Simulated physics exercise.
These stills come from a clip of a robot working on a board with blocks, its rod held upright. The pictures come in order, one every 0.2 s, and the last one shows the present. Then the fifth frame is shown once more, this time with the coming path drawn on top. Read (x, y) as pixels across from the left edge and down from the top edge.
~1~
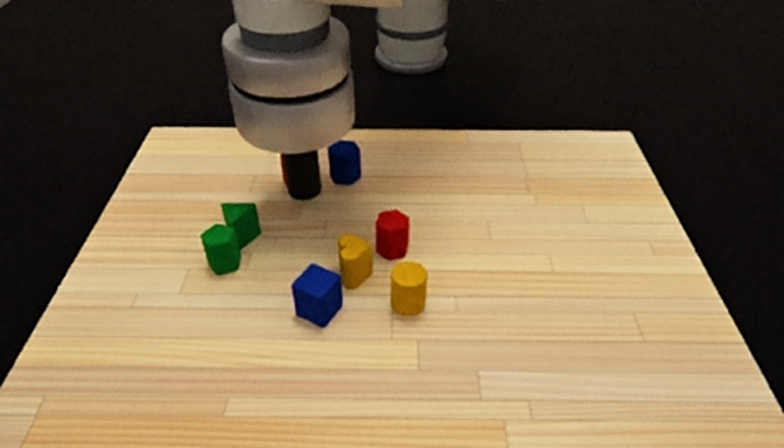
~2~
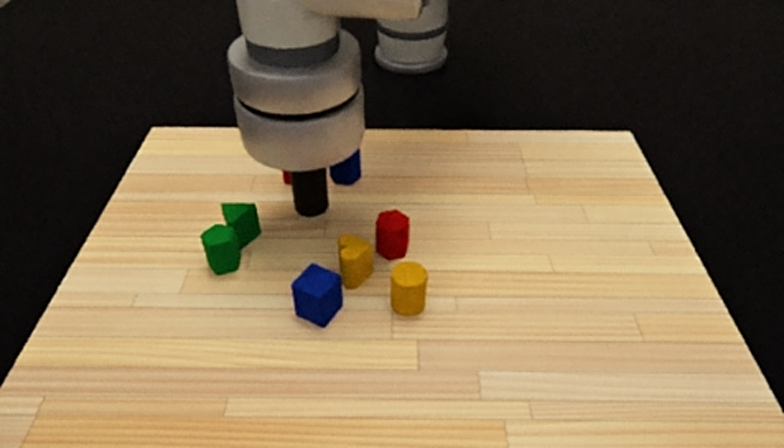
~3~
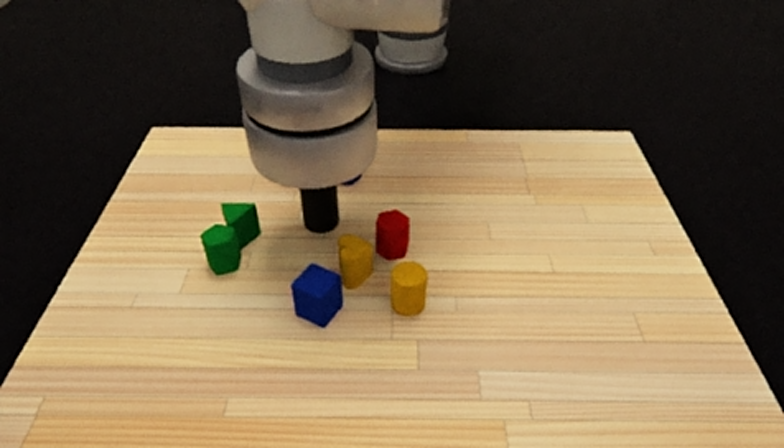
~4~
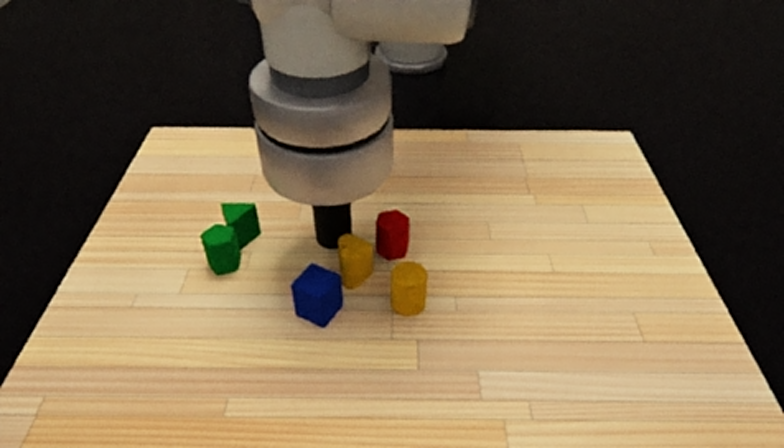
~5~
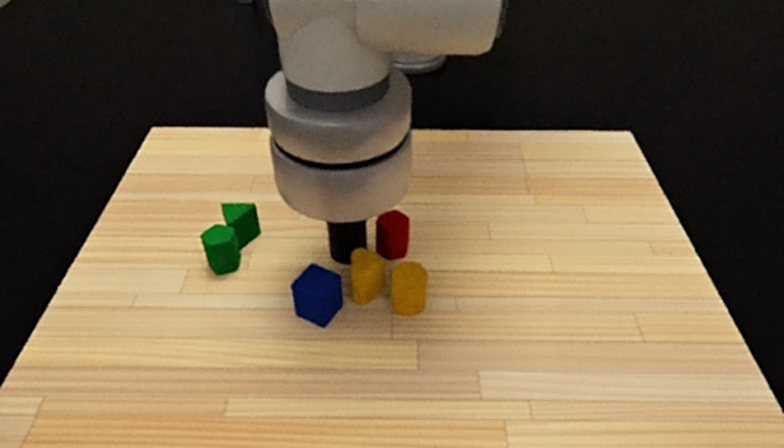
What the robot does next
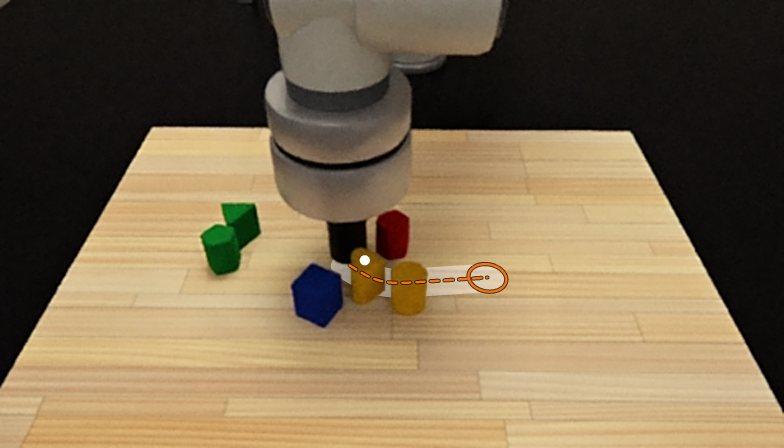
A robot arm with a black rod moved forward and slightly right over a wooden board of colored blocks, then nudged the yellow heart a little toward the yellow round block.
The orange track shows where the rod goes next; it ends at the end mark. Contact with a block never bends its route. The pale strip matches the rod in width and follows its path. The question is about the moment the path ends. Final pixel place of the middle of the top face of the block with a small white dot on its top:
It is going to be at (383, 281).
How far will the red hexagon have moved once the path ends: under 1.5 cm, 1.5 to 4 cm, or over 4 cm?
Movement: Under 1.5 cm.
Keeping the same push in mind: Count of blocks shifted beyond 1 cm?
Two blocks move.
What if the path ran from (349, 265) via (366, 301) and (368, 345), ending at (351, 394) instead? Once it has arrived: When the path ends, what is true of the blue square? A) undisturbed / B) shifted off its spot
A: Undisturbed.
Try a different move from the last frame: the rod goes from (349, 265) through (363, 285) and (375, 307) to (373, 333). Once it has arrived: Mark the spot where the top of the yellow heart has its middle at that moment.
Roughly at (400, 332).
The line goes from (349, 265) via (390, 283) and (439, 281), ending at (487, 278); the dot is on the yellow heart.
What follows on the original path. One third of the way, rod at (391, 269); yellow heart at (383, 281), turned 65° clockwise; yellow circular block at (419, 277).
Two thirds of the way, rod at (440, 267); yellow heart at (383, 281), turned 65° clockwise; yellow circular block at (430, 280).
At the end, rod at (490, 264); yellow heart at (383, 281), turned 65° clockwise; red hexagon unmoved; yellow circular block at (430, 280).
